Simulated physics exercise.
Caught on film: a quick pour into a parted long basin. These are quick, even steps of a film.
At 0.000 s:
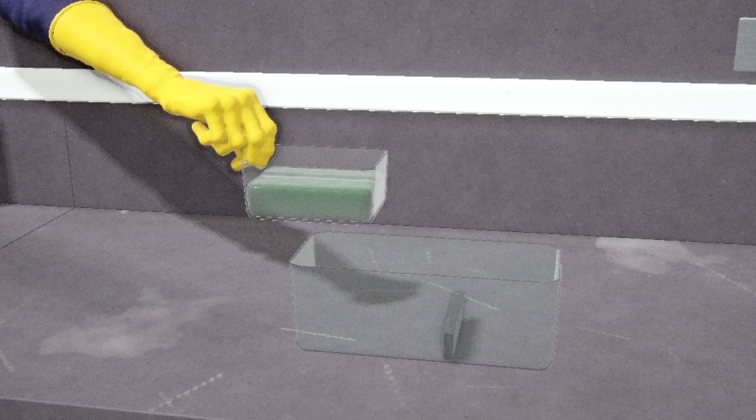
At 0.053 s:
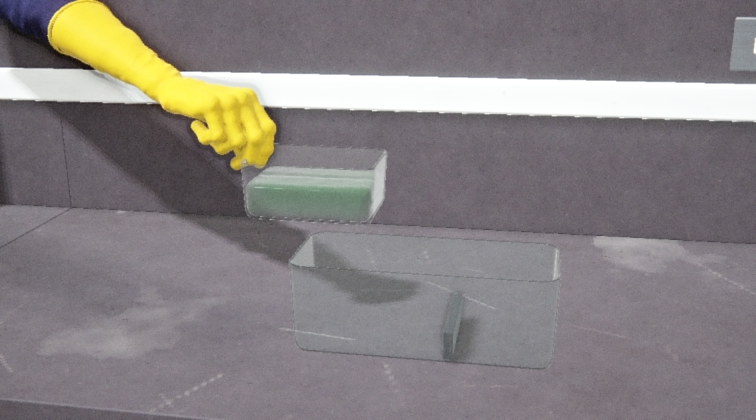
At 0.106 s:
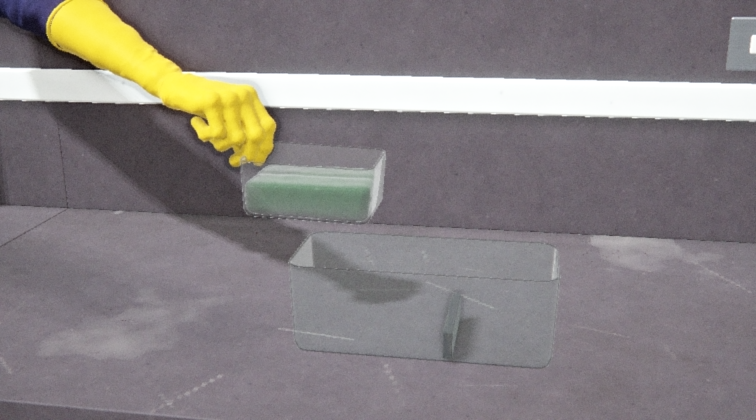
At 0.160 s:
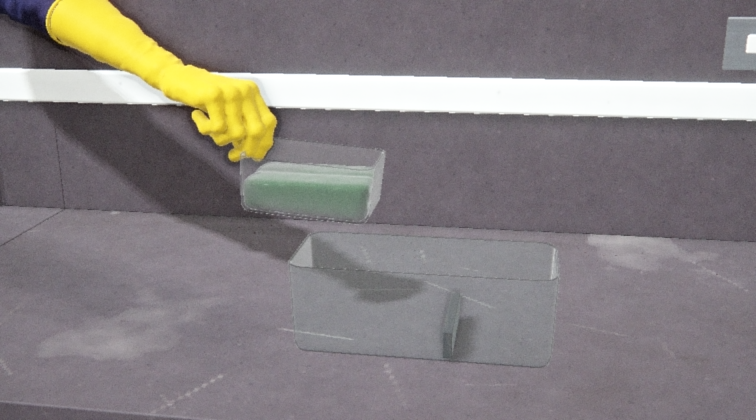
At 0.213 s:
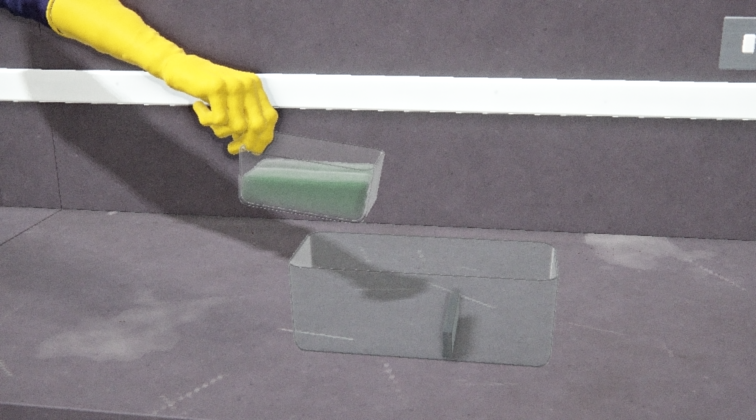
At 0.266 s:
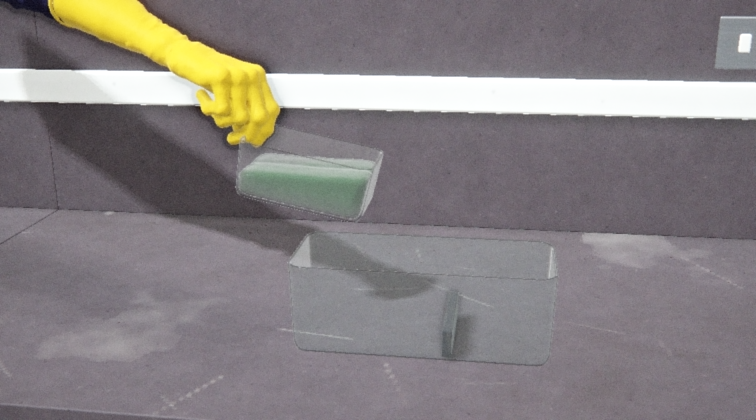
A bright yellow glove on a dark-blue-sleeved arm, seen from slightly above a scuffed grey-purple worktop, grips a small clear container of green liquid at the upper left. Below it sits a long, transparent basin with a dark divider inside, while a white strip crosses the wall behind. The hand first holds nearly still, then gradually tilts the container rightward, as the view shifts very slightly.
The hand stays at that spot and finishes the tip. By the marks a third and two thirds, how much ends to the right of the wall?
The share right of the wall is from a third to two thirds.
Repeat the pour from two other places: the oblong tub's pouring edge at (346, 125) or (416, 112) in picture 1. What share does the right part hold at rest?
Roughly 20 per cent, and 80 per cent.
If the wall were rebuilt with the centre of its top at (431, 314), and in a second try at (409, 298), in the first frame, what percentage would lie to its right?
Near 75 % and 90 %.
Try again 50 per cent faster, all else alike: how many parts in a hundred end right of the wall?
About 50 per cent.
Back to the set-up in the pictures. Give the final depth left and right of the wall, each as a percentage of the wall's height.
The left part 30 per cent, the right part 60.
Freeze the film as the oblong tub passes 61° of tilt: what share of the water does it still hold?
Close to 60 per cent.
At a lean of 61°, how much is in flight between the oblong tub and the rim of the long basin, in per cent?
Close to 35 per cent.
A moment on, the oblong tub is tipped part way and 59 per cent is still to pour, 5 is left of the wall and 0 right of it.
Next, the oblong tub is tipped on its side and 14 per cent is still to pour, 16 is left of the wall and 51 right of it.
Then the oblong tub is tipped on its side and 2 per cent is still to pour, 40 is left of the wall and 51 right of it.
Later the oblong tub is tipped on its side and 0 per cent is still to pour, 44 is left of the wall and 51 right of it.
At rest 43 per cent lies left of the wall, 51 right of it and 5 outside.
